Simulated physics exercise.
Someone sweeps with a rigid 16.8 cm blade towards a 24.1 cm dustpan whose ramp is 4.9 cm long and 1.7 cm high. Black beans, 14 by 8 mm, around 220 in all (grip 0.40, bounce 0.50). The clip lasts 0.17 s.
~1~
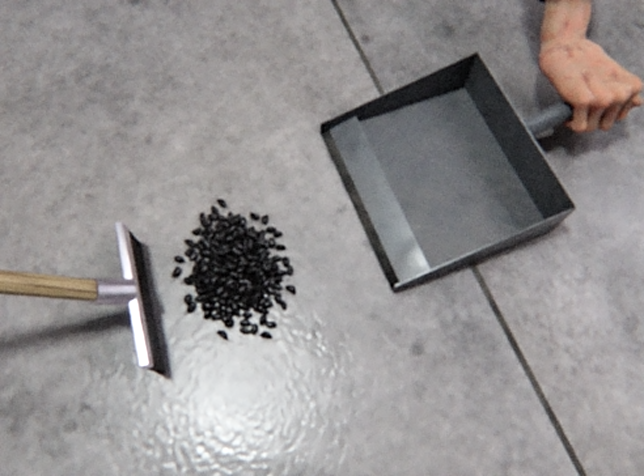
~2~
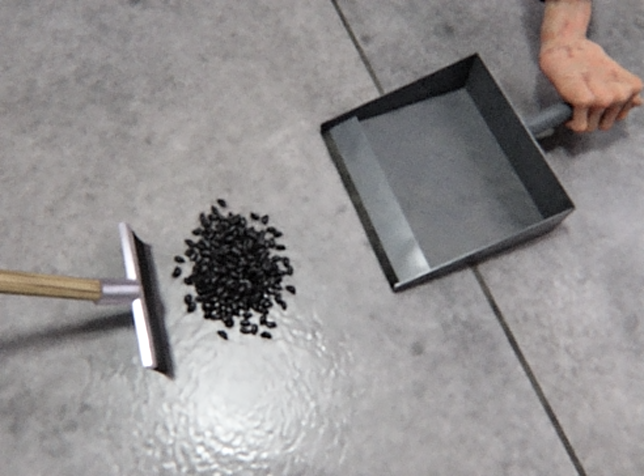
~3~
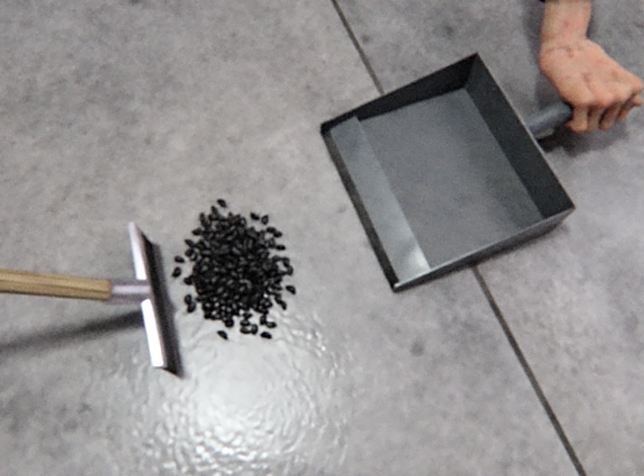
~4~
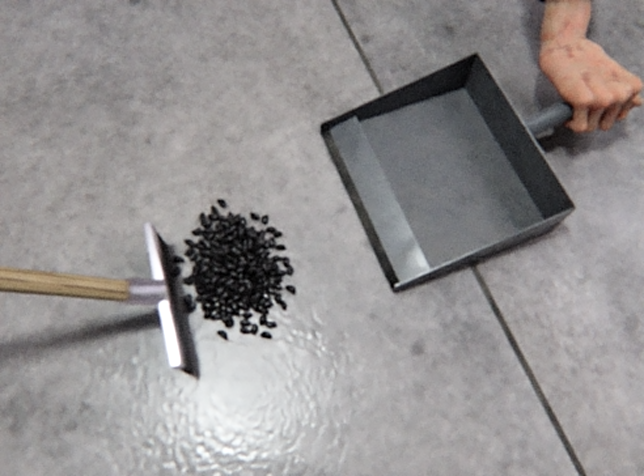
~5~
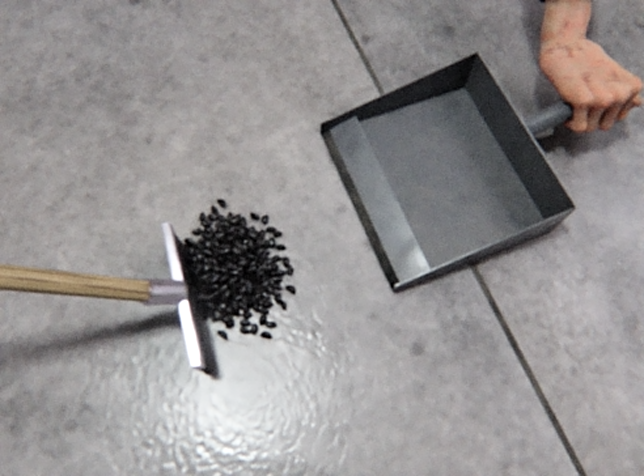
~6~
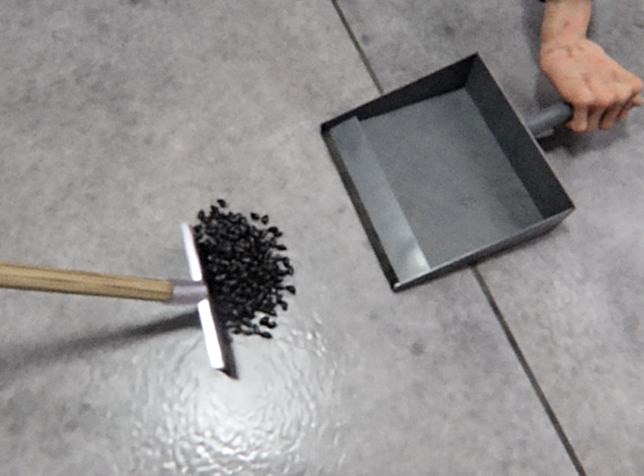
On a grey floor, a wooden-handled blade moves right and pushes into a pile of black beans.
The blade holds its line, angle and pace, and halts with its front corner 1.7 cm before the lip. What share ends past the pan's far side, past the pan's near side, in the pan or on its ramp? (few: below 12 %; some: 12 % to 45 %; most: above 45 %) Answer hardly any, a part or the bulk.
Far side: Hardly any, near side: A part, pan: A part.
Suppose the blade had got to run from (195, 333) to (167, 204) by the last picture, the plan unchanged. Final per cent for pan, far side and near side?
Pan 35, far 5, near 5.
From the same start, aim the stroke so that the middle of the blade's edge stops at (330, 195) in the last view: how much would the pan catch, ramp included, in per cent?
About 40 per cent.
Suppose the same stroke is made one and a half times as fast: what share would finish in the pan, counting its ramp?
Then about 30 per cent.
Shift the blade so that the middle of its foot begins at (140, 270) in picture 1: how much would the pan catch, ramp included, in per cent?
About 35 per cent.
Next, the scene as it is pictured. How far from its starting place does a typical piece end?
About 18 cm.
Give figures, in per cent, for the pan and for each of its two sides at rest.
Far side 0; near side 25; pan 20.
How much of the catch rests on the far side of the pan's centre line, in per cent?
Some 0 per cent.
Then, 0.16 s after the last picture, middle of the blade 11 cm from the lip; 0 % over the lip, far side 0 %, near side 10 %.
Then, 0.27 s after the last picture, middle of the blade 5 cm from the lip; 5 % over the lip, far side 0 %, near side 20 %.
Then, 0.51 s after the last picture, middle of the blade 2 cm from the lip; 20 % over the lip, far side 0 %, near side 25 %.
In the end, far side 0 %, near side 25 %, pan 20 %, in front of the lip or behind the blade 55 %.
